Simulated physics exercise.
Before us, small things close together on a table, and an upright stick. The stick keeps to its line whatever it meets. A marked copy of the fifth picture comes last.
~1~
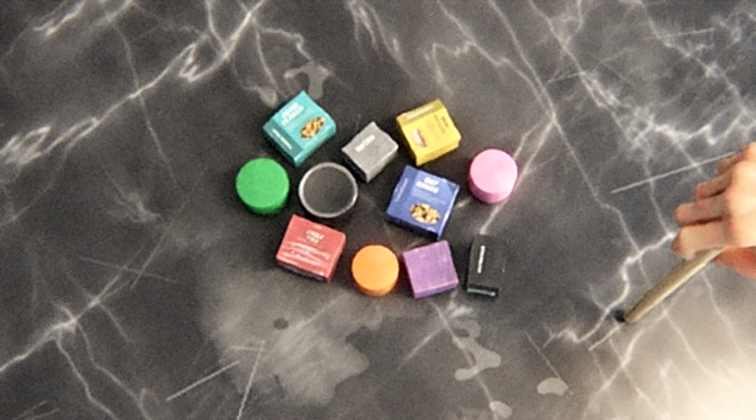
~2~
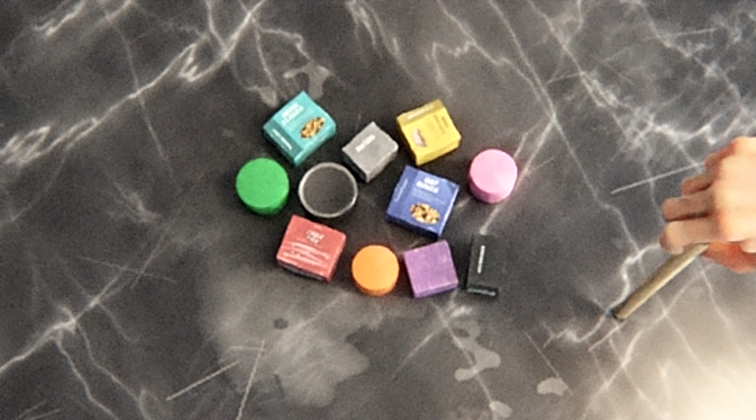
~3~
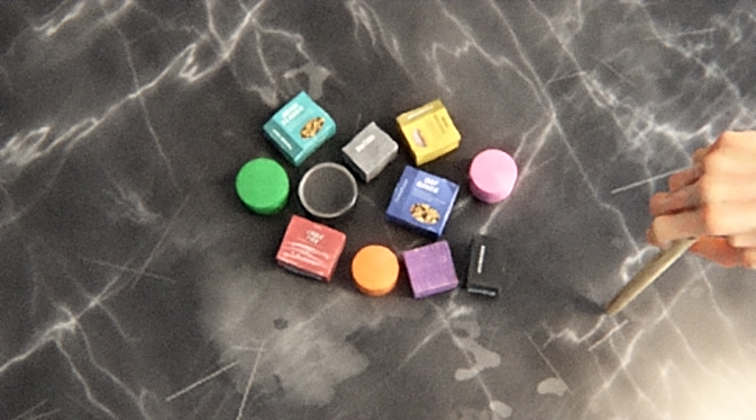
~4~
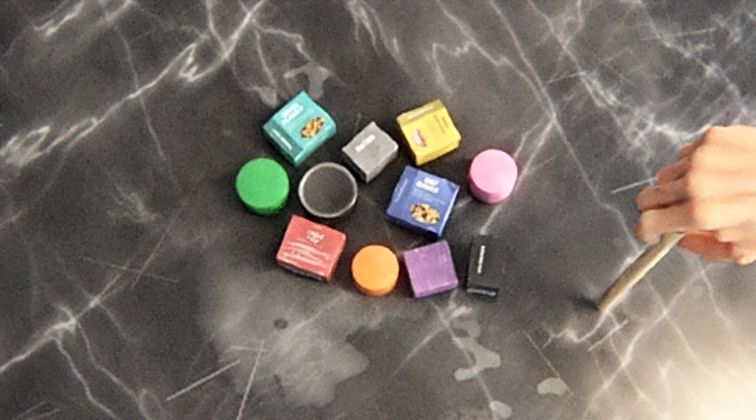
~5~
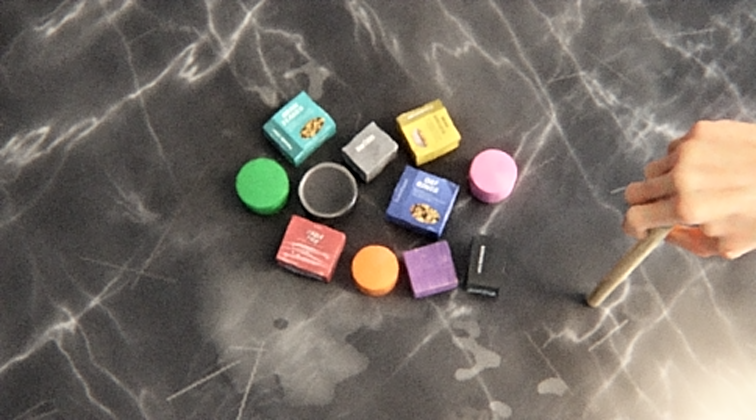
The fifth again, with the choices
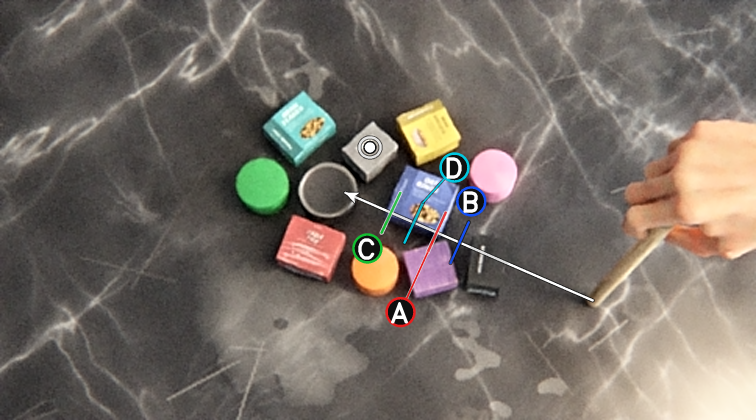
At the start, small coloured boxes and round tins sit close together on a dark marbled table, while a hand at the right holds a stick, its lower tip on the surface. The hand and stick then shift slightly left and a little upward, nearer the black box, while the grouped items stay still.
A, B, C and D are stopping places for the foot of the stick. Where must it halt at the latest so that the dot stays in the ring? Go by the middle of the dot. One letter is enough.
Up to mark D.
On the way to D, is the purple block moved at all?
By then, yes.
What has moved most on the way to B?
It is the black box.
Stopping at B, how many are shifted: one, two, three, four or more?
Three.
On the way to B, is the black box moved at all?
By then, yes.
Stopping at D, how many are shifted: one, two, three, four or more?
In all, four or more.
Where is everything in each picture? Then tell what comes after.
The first picture shows grey packet (370, 153); orange tin (375, 271); pink tin (492, 177).
The second picture shows pink tin (492, 177); black box (487, 264).
The third picture shows red box (312, 249); yellow packet (428, 133).
The fourth picture shows black jar (329, 194); purple block (430, 270).
The fifth picture shows green pot (263, 188); turquoise packet (300, 129); blue box (422, 203).
On the marked copy, A at (436, 233); B at (460, 242); C at (391, 213); D at (414, 222); the arrow from (593, 301) to (345, 193); the white dot at (370, 148).
With D. Early on, foot of the stick (527, 272).
Further on, foot of the stick (462, 244); black box (449, 263); purple block (410, 279).
At the end, foot of the stick (414, 223); black box (441, 264); purple block (405, 288); the dot is still in its ring.
As for the rest, A keeps the dot in but is short; B keeps the dot in but is short; C shifts the dotted thing to (361, 135).
